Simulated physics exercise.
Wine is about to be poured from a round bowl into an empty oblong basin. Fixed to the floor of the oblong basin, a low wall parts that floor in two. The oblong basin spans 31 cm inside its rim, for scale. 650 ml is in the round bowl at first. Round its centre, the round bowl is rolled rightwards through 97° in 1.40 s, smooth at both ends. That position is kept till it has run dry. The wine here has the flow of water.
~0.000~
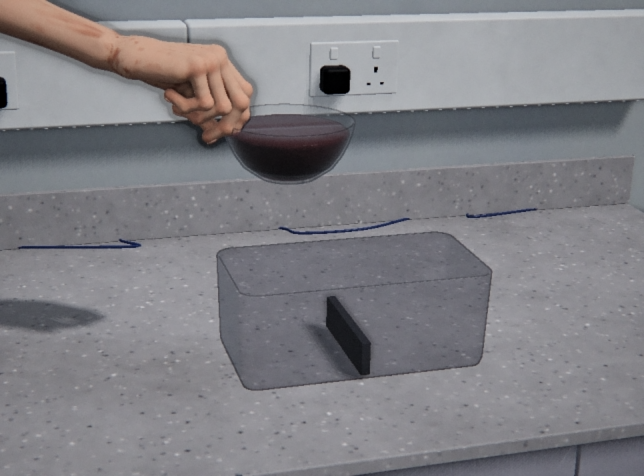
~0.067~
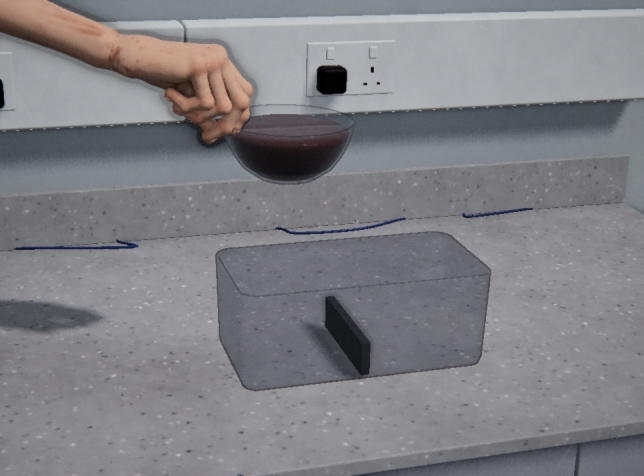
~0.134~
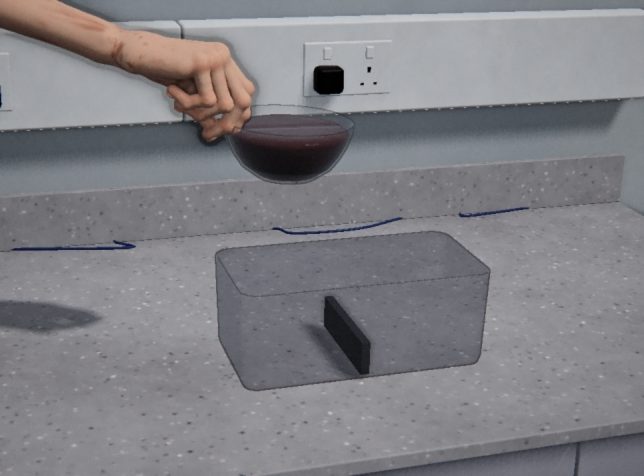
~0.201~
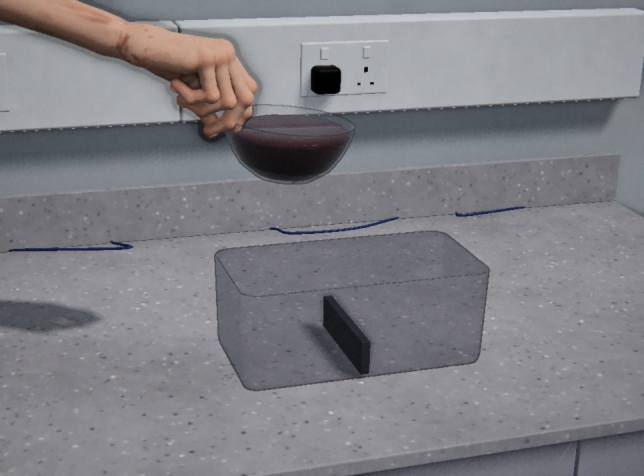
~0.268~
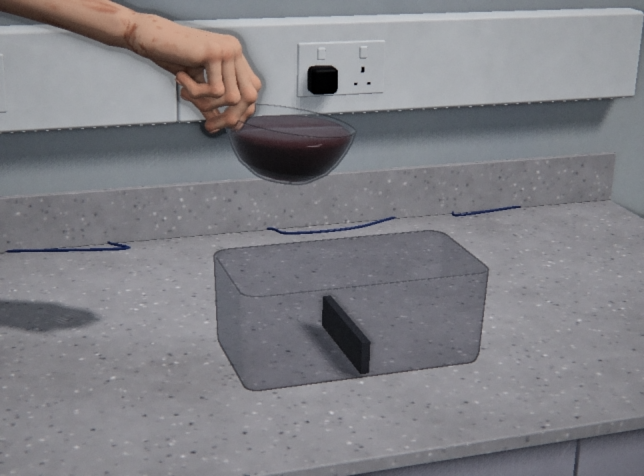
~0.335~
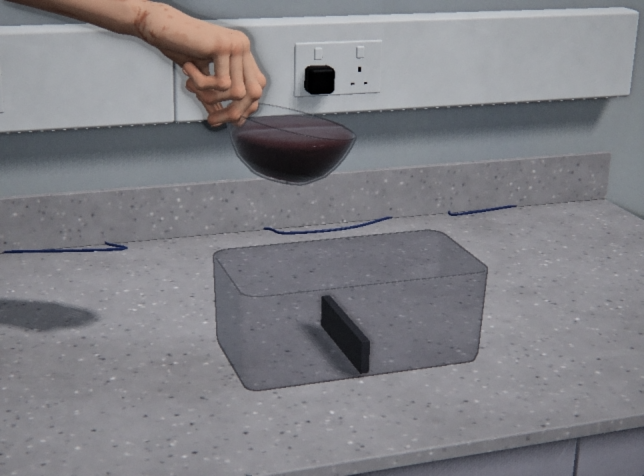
The video shows a hand holding a round glass bowl of dark red wine above a clear oblong basin with a low dark wall inside, slowly tilting the bowl slightly rightwards while the view drifts a little.
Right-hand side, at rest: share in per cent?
95 per cent.
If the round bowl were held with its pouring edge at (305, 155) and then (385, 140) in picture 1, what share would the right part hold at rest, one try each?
55 and 95 %.
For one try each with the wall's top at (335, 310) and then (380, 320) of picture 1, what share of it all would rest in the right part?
The first gives near 100 per cent and the second near 80 per cent.
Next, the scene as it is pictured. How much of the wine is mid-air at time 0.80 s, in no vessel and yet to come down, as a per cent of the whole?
34 %.
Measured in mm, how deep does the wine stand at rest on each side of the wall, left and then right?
Left part about 0 mm deep, right part about 28 mm deep.
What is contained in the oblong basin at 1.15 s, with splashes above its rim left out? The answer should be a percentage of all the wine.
Reading: Approx. 92 %.
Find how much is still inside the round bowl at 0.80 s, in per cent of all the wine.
I'd put it near 38 percent.
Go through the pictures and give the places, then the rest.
Tilt 0°; pouring edge (351, 118); surface from (226, 131) to (346, 125); the oblong basin's rim runs from (228, 274) to (470, 253); the wall's top is at (348, 320), in the first frame.
Tilt 1°; pouring edge (351, 119); surface from (226, 131) to (345, 125), in the second frame.
Tilt 2°; pouring edge (351, 121); surface from (227, 131) to (345, 126), in the third frame.
Tilt 5°; pouring edge (351, 124); surface from (228, 130) to (346, 126), in the fourth frame.
Tilt 9°; pouring edge (351, 128); surface from (230, 131) to (348, 127), in the fifth frame.
Tilt 13°; pouring edge (351, 133); surface from (232, 132) to (349, 126), in the sixth frame.
Then, 0.80 s in, the tilt is 60° and 39 per cent is still to pour, 0 is left of the wall and 27 right of it.
Then, 1.15 s in, the tilt is 90° and 2 per cent is still to pour, 3 is left of the wall and 89 right of it.
Then, 1.51 s in, the tilt is 97° and 0 per cent is still to pour, 4 is left of the wall and 95 right of it.
Then, 1.90 s in, the tilt is 97° and 0 per cent is still to pour, 4 is left of the wall and 95 right of it.
Finally, 4 per cent lies left of the wall, 95 right of it and 1 outside.
